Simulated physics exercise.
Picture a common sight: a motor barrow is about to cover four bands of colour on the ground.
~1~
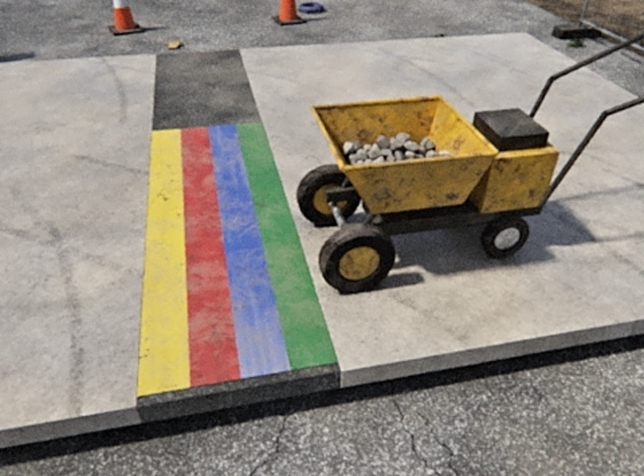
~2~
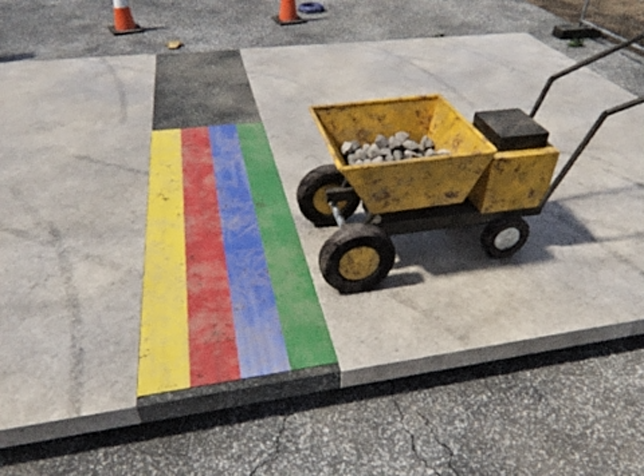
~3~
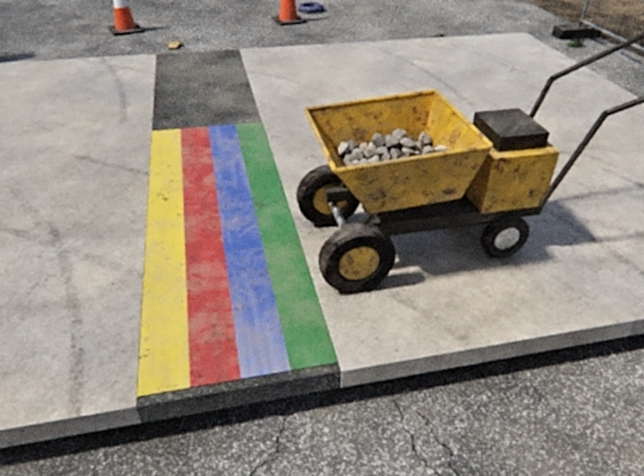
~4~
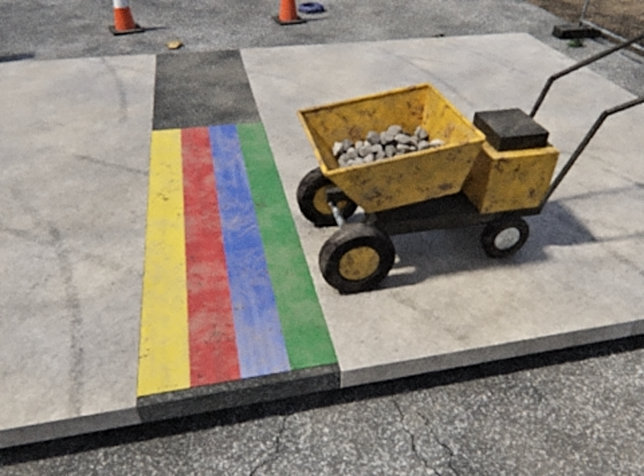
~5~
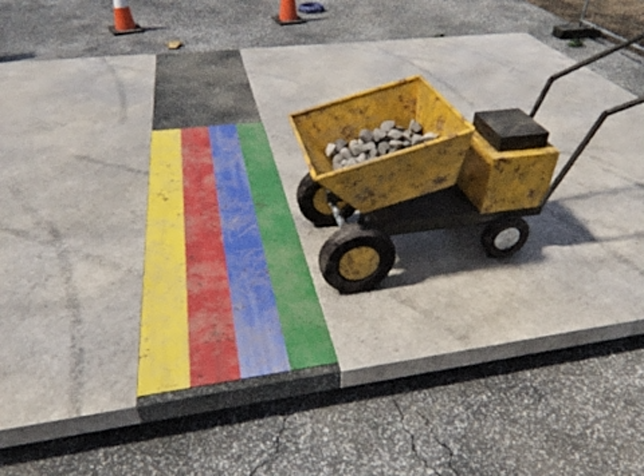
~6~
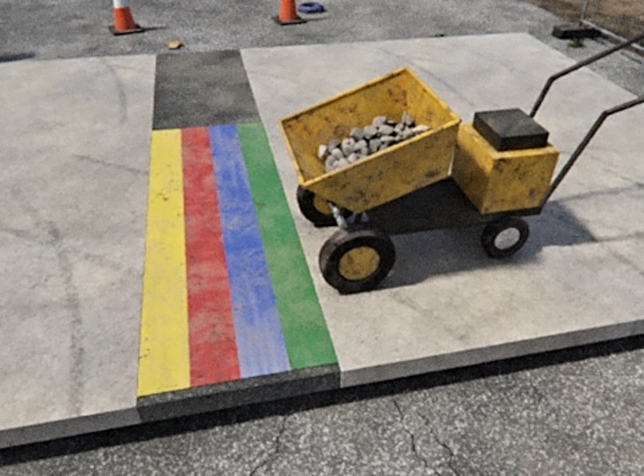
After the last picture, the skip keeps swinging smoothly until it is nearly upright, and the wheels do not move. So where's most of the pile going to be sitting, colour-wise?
Most of it sits on red.
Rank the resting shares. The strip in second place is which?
The runner-up is the strip in blue.
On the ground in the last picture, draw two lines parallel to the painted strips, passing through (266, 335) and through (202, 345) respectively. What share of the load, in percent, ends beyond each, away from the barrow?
I'd say about 90 and about 30 in a hundred.
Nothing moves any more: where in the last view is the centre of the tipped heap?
Close to (216, 268) in the last picture.
Just after the last frame, skip tipped steeply; every one in the skip.
A moment on, skip tipped steeply; almost all in the skip; just a few over the red strip.
Further on, skip tipped right over; roughly a third in the skip; about a tenth over the blue strip; roughly a third over the red strip; about a tenth over the yellow strip; just a few off the paint.
When it is over, skip tipped right over; just a few in the skip; just a few over the green strip; roughly a third over the blue strip; roughly half over the red strip; about a tenth over the yellow strip; just a few off the paint.
